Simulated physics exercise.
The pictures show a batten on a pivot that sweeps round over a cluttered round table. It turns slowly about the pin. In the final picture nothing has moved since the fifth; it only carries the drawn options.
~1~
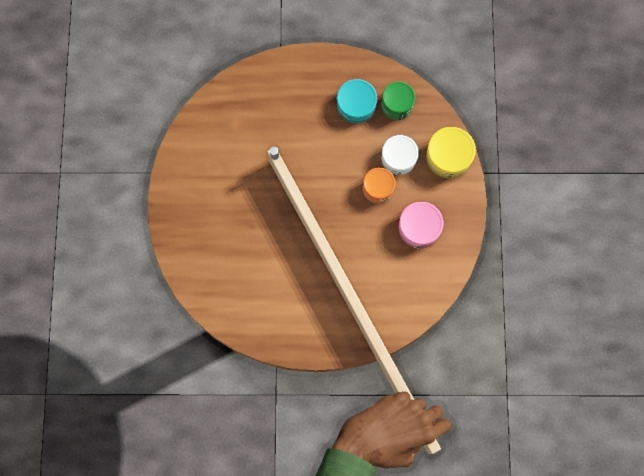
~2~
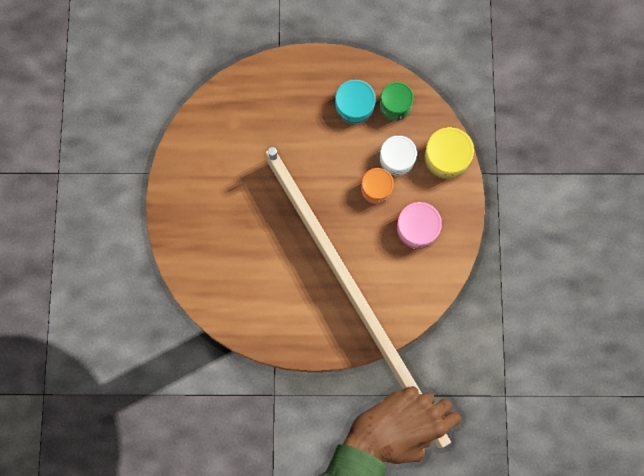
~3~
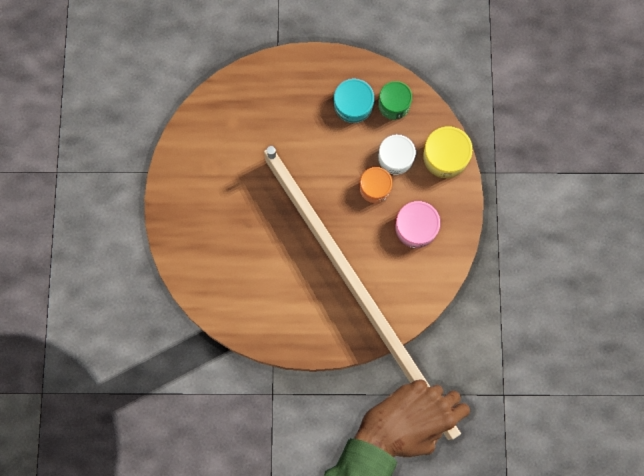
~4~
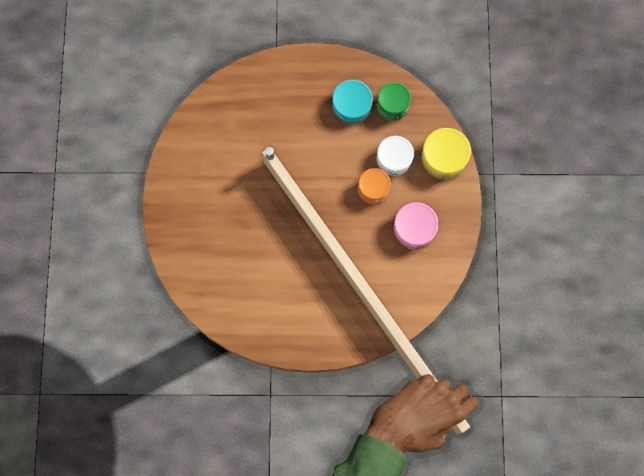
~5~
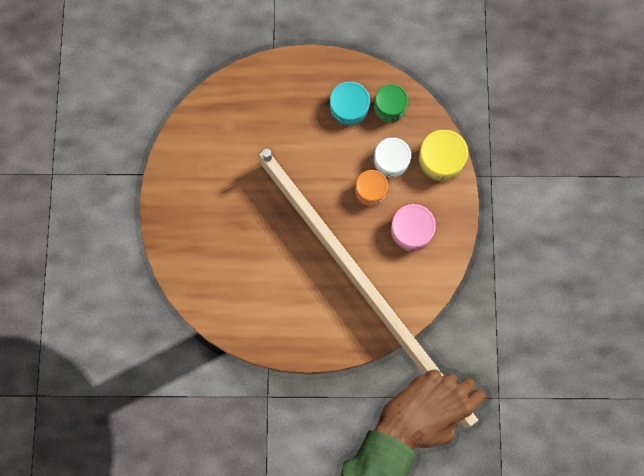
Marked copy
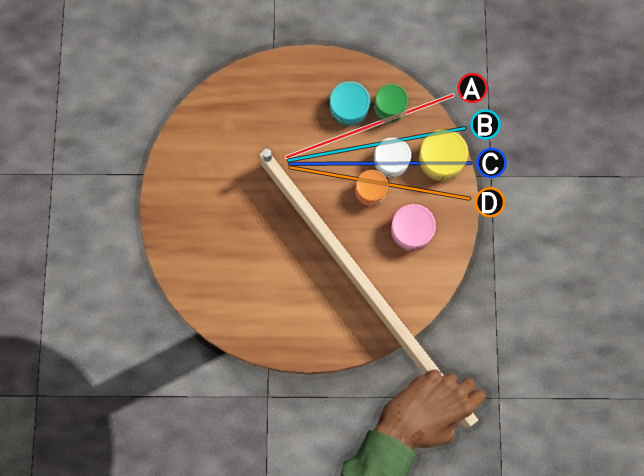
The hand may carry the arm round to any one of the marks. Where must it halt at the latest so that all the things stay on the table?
Nothing falls up to D.
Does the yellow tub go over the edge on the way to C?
Yes.
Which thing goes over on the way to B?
The yellow tub.
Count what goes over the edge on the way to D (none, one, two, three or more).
The count is none.
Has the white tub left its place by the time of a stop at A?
Yes.
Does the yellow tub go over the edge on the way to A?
Yes.
On the copy, A at (370, 126); B at (377, 144); C at (380, 164); D at (379, 183).
On D. First, arm (358, 223); yellow tub (443, 156); green jar (391, 104).
Then, arm (373, 196); pink tub (430, 196); orange tub (374, 182).
Finally, arm (379, 177); yellow tub (452, 128); pink tub (437, 169); nothing has fallen.
By contrast, A drops the yellow tub and pink tub; B drops the yellow tub; C drops the yellow tub.
